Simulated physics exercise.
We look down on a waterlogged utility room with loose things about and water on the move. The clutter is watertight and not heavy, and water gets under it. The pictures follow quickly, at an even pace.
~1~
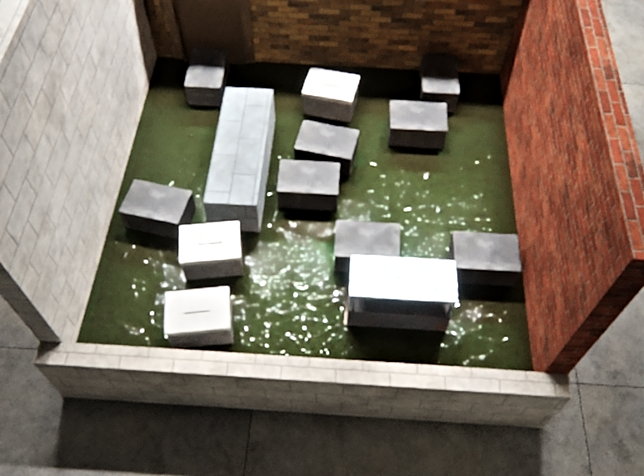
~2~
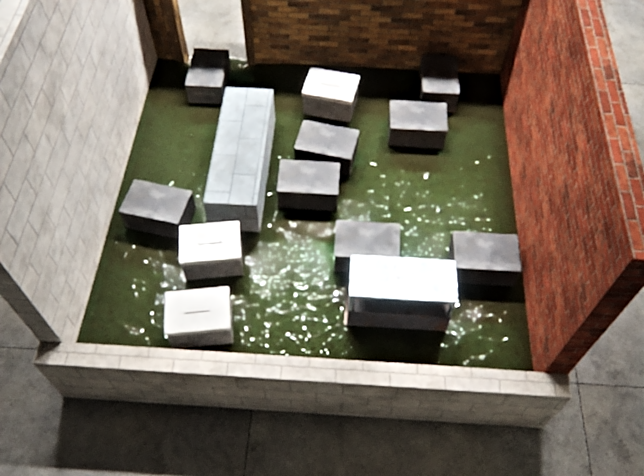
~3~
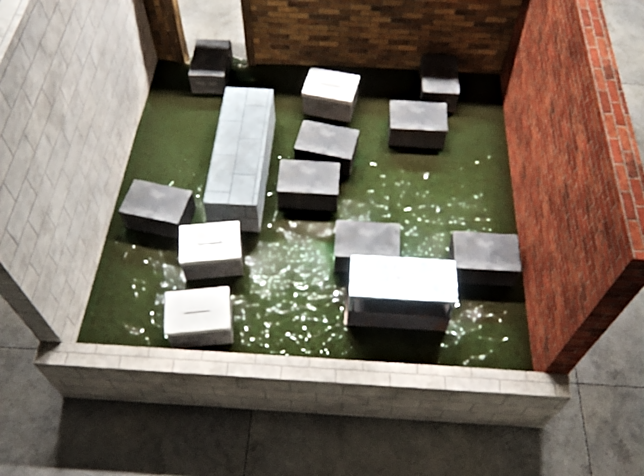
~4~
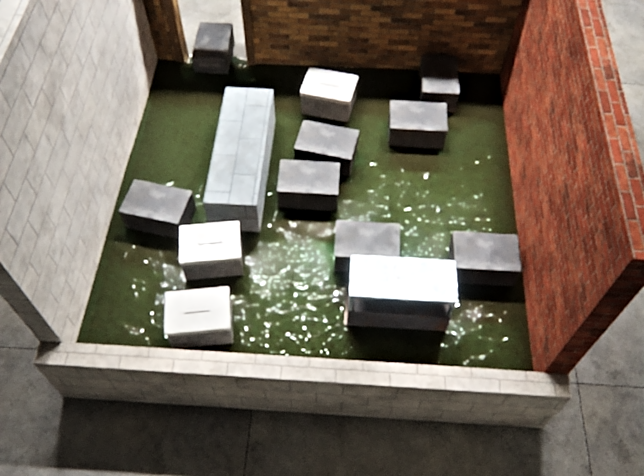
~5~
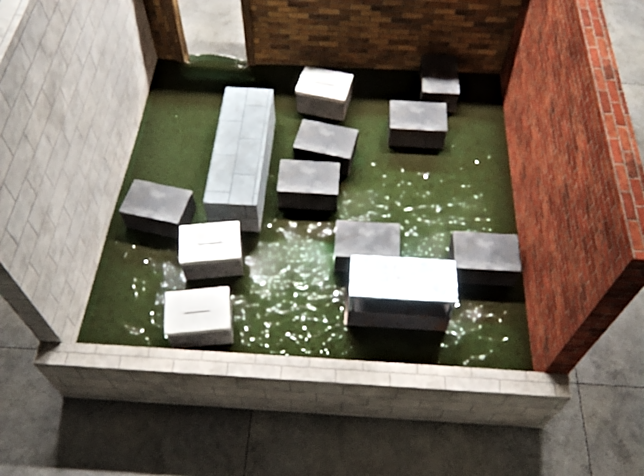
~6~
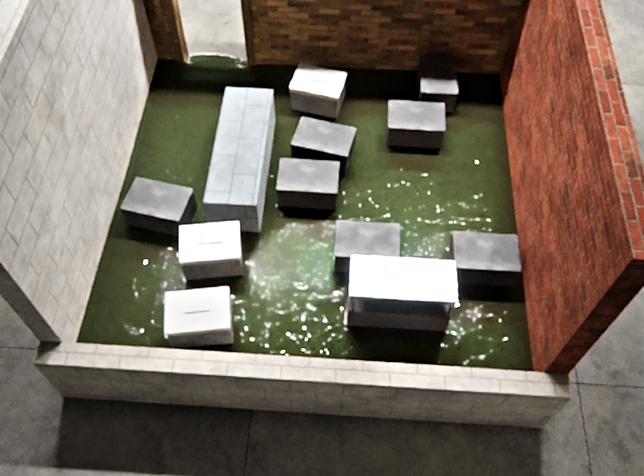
Grey block drifting out through an opened doorway in a flooded brick-walled room, then a white block near the back shifting slightly left.
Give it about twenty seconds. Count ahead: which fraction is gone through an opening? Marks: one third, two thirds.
Share: From one to two thirds.
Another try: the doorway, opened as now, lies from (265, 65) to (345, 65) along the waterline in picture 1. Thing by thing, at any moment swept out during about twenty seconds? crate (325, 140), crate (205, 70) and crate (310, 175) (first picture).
In turn: Carried outside, carried outside, washed out.
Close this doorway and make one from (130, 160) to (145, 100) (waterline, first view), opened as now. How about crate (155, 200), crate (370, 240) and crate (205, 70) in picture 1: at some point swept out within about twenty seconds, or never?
As listed: Washed out, kept in, through.
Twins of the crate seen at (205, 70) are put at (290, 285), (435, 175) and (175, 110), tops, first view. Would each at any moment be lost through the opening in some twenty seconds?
As listed: No, stays, gone.
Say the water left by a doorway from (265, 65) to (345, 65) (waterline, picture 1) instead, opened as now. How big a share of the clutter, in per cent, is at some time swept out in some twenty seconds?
Close to 50 %.
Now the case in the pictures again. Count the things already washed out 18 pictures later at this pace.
2 of them.
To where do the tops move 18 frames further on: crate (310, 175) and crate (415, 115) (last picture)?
Around (298, 146) and (376, 104).
A moment on, 1 of 11 are out; 10 afloat.
Next, 2 of 11 are out; 9 afloat.
Later, 4 of 11 are out; 7 afloat.
In the end, 5 of 11 are out; 6 afloat.
